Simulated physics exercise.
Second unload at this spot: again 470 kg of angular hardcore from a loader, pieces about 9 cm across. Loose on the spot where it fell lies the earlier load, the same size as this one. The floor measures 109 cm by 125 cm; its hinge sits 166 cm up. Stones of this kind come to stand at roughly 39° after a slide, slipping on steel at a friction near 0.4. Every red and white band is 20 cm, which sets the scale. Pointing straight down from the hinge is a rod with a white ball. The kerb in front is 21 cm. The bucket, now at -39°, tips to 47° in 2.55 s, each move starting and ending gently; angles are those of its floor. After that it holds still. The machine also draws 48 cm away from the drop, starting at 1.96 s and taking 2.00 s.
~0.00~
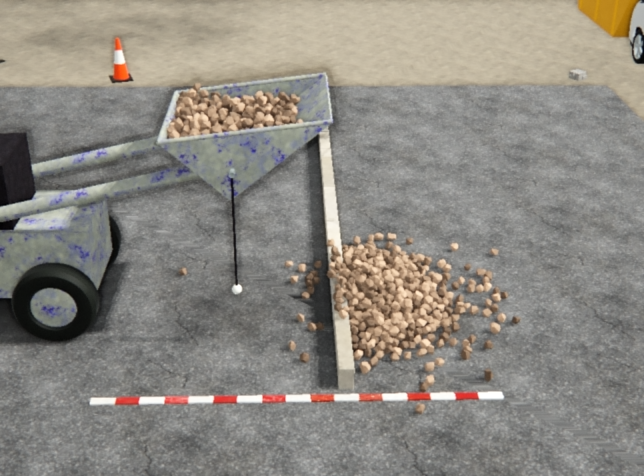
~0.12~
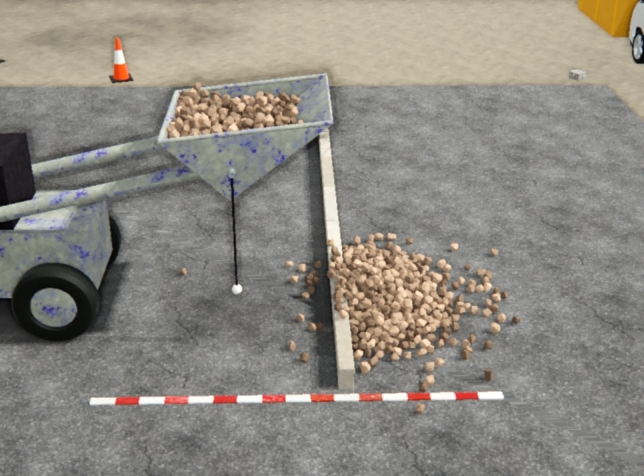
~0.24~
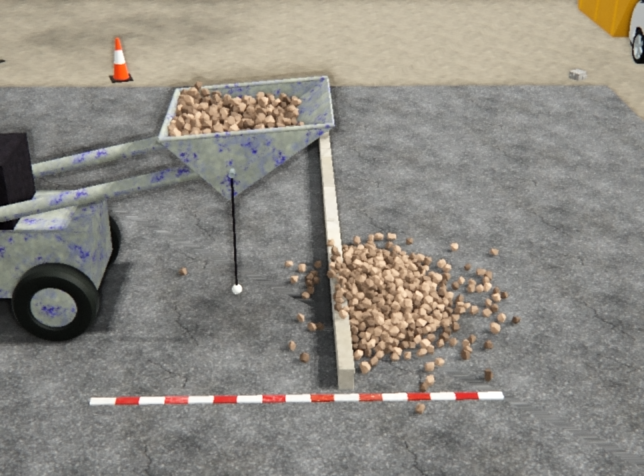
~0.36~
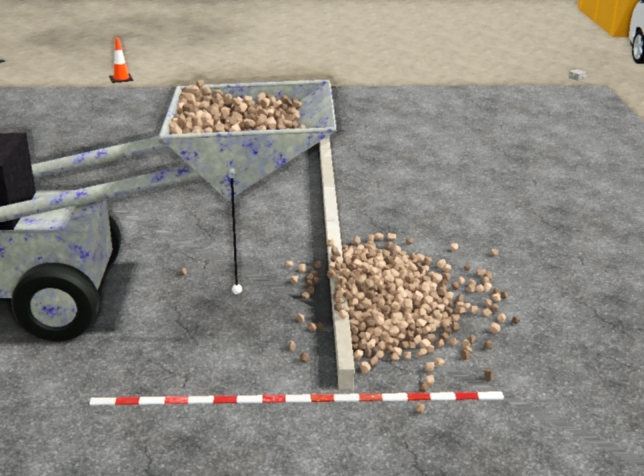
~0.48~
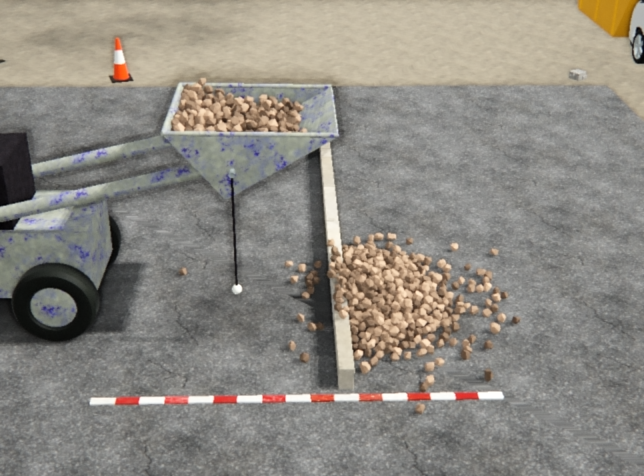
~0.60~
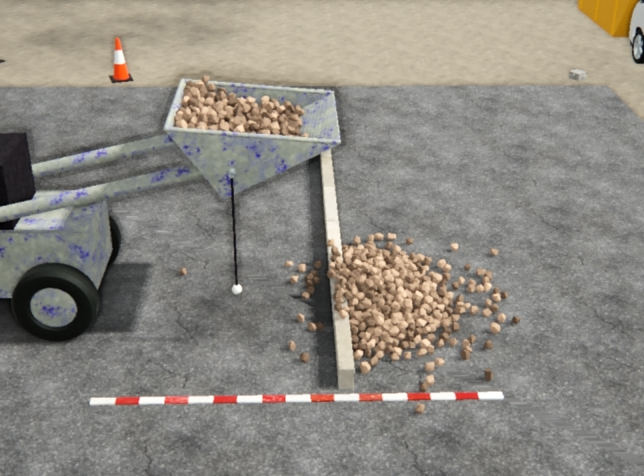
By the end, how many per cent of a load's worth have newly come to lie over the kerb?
About 27 per cent have newly come to lie there.
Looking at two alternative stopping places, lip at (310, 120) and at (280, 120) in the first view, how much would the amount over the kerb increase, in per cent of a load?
Near 5 in a hundred first, near 0 in a hundred second.
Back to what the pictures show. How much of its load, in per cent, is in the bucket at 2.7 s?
About 5 per cent is held.
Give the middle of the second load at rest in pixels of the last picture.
Roughly at pixel (320, 289).
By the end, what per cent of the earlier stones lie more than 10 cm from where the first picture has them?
I'd put it at about 5 per cent.
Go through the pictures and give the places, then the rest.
The bucket is at -39°, its lip at (332, 122); the top of the load is at (216, 100). The earlier load is highest near (355, 276), 30 cm above ground level, 7 % on this side of the kerb, 93 % over the kerb, in the first frame.
The bucket is at -38°, its lip at (332, 123); the top of the load is at (217, 100); the stones move at 0.0 m/s on average, in the second frame.
The bucket is at -37°, its lip at (334, 125); the top of the load is at (212, 99); the stones move at 0.1 m/s on average, in the third frame.
The bucket is at -34°, its lip at (336, 130); the top of the load is at (205, 95); the stones move at 0.1 m/s on average, in the fourth frame.
Lip at (338, 136), floor tilted -31°, highest stones at (202, 93); the stones move at 0.1 m/s on average, in the fifth frame.
Lip at (340, 143), floor tilted -27°, highest stones at (195, 90); the stones move at 0.2 m/s on average, in the sixth frame.
After 1.9 s the floor is at 33°; in per cent of one load, 97 in the bucket, 9 on this side of the kerb, 93 over the kerb; the foremost stones are at (498, 290).
After 2.7 s the floor is at 47°; in per cent of one load, 3 in the bucket, 79 on this side of the kerb, 118 over the kerb; the foremost stones are at (498, 290).
After 4.4 s the floor is at 47°; in per cent of one load, 0 in the bucket, 80 on this side of the kerb, 120 over the kerb; the foremost stones are at (500, 296).
After 7.2 s the floor is at 47°; in per cent of one load, 0 in the bucket, 80 on this side of the kerb, 120 over the kerb; the foremost stones are at (500, 296). Net gain over the kerb, 27.
